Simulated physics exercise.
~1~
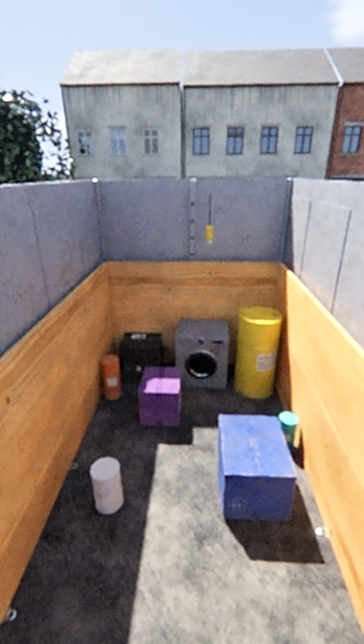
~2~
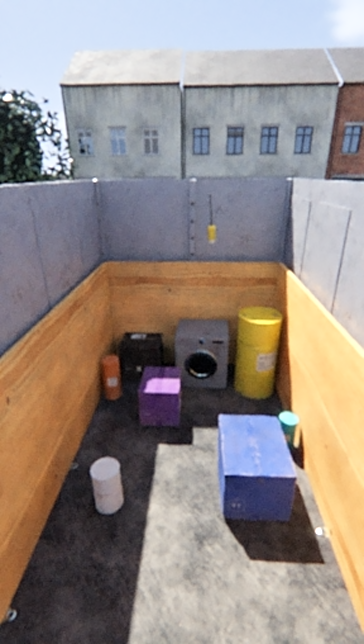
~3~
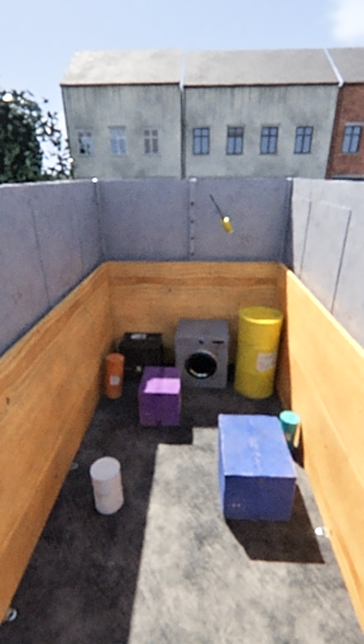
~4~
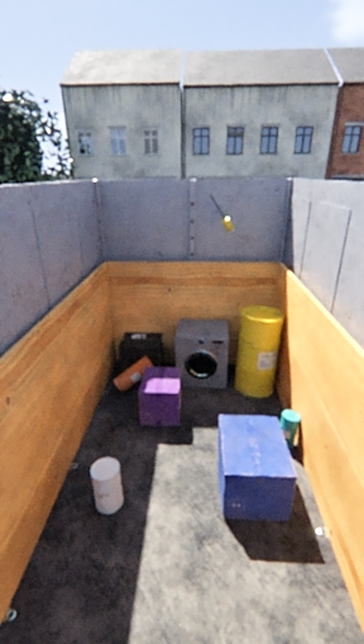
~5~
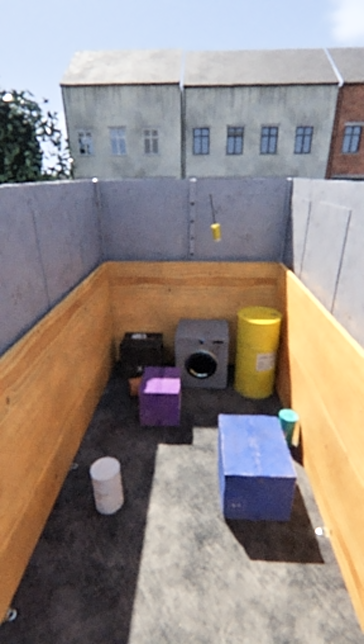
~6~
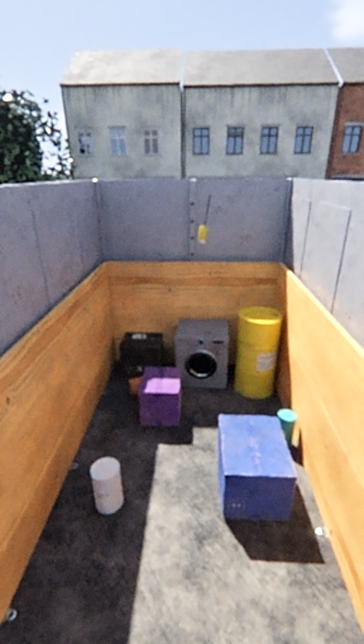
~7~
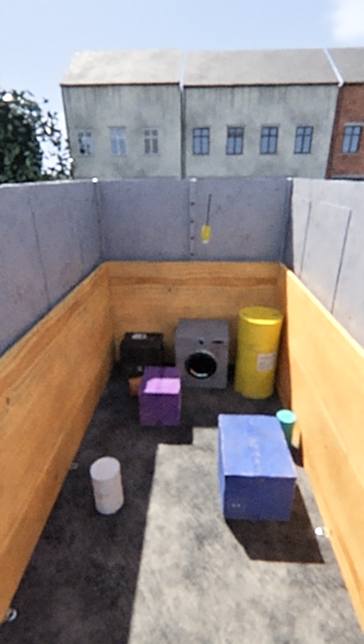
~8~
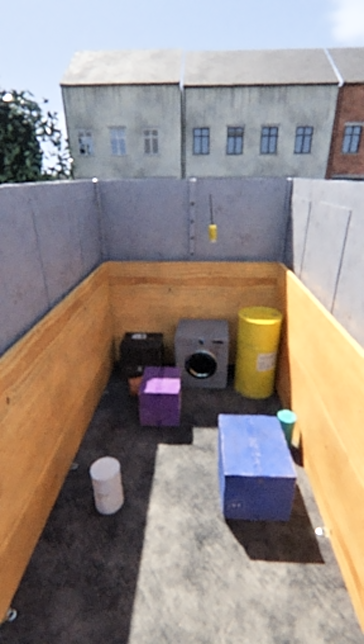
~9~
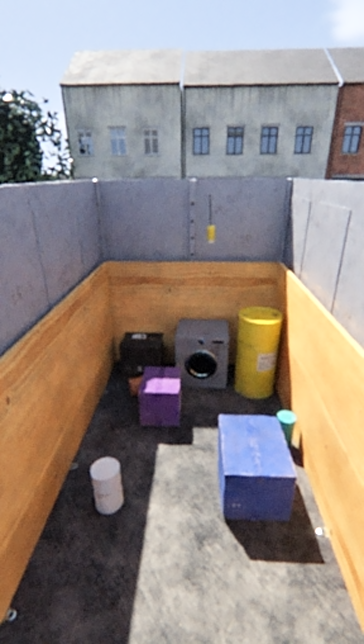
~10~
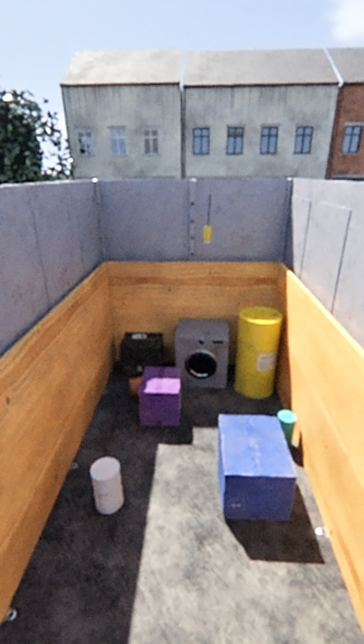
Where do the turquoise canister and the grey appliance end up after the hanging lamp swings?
Both are still in their spots at the end, the turquoise canister by the blue box and the grey appliance near the front wall.
Orange canister tipping over and sliding right behind a purple box in a walled load bay, as a hanging yellow lamp swings.
